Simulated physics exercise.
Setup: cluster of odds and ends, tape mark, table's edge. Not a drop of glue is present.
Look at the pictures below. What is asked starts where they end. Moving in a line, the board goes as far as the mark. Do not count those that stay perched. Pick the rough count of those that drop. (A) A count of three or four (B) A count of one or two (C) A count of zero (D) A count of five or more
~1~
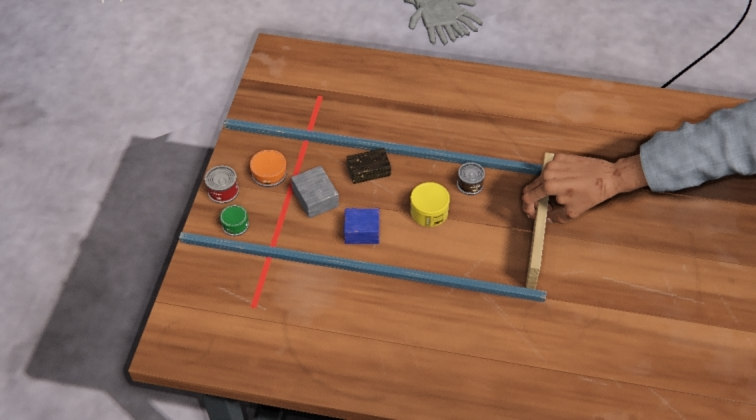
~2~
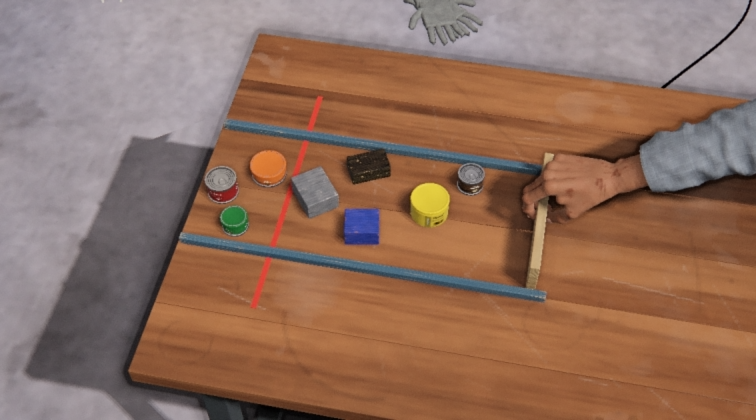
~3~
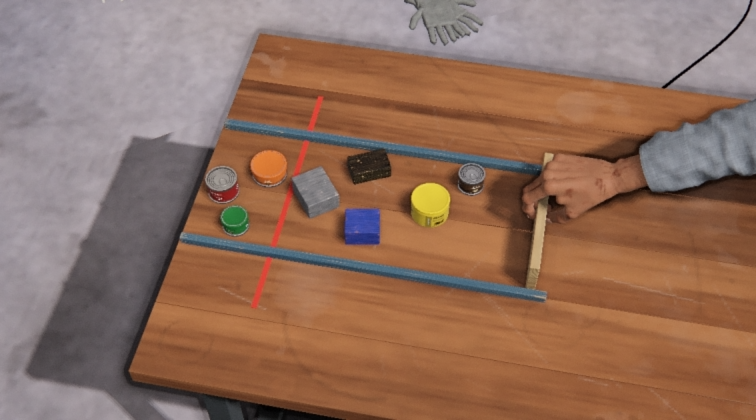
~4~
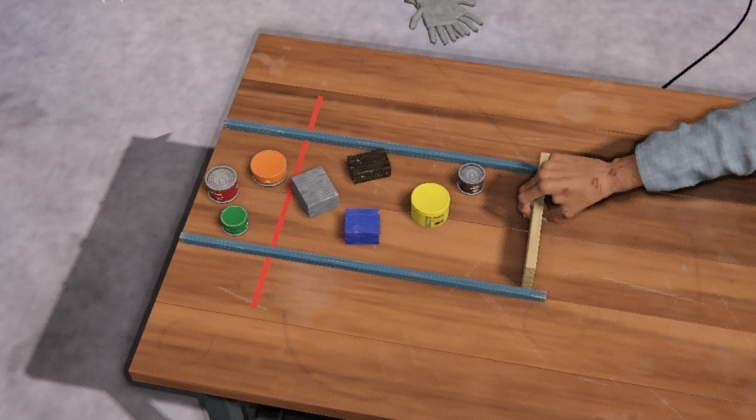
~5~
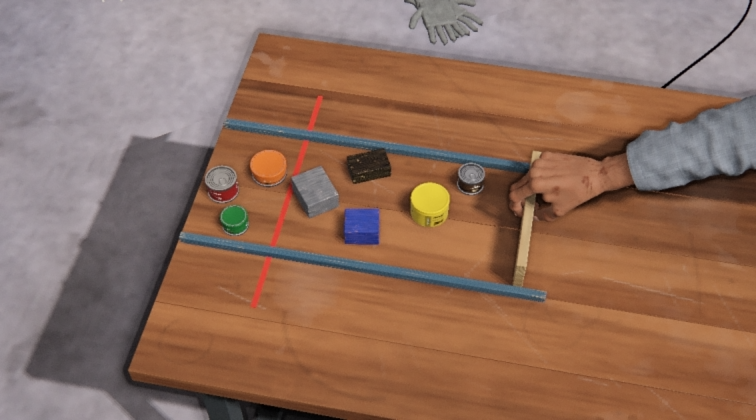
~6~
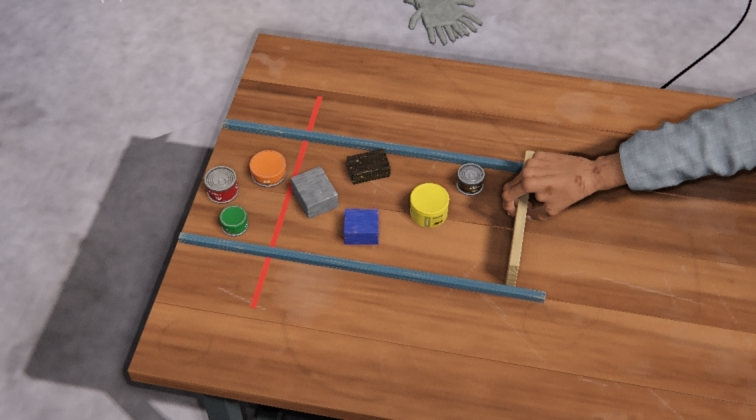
Answer: C.
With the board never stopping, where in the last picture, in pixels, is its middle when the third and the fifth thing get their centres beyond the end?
At the first moment about (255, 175), at the next about (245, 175).
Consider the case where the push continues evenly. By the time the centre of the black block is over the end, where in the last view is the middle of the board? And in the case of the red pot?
The middle sits near (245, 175) for the first and near (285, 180) for the other.
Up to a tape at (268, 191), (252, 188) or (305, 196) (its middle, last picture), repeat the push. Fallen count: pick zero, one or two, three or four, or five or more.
So, taking them in turn, I'd give just one or two; one or two; not one.
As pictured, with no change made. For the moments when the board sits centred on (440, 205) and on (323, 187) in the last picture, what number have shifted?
The counts are 2 and 6.
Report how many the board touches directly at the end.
I count 3 of them.
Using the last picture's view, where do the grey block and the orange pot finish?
They finish at roughly (235, 184) and (217, 159) respectively.
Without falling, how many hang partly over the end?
Counting them gives 2.
A little later, none off yet; red pot at rest near (222, 185); green pot at rest near (234, 221); orange pot at rest near (268, 169).
When it is over, the number that fall off is zero.
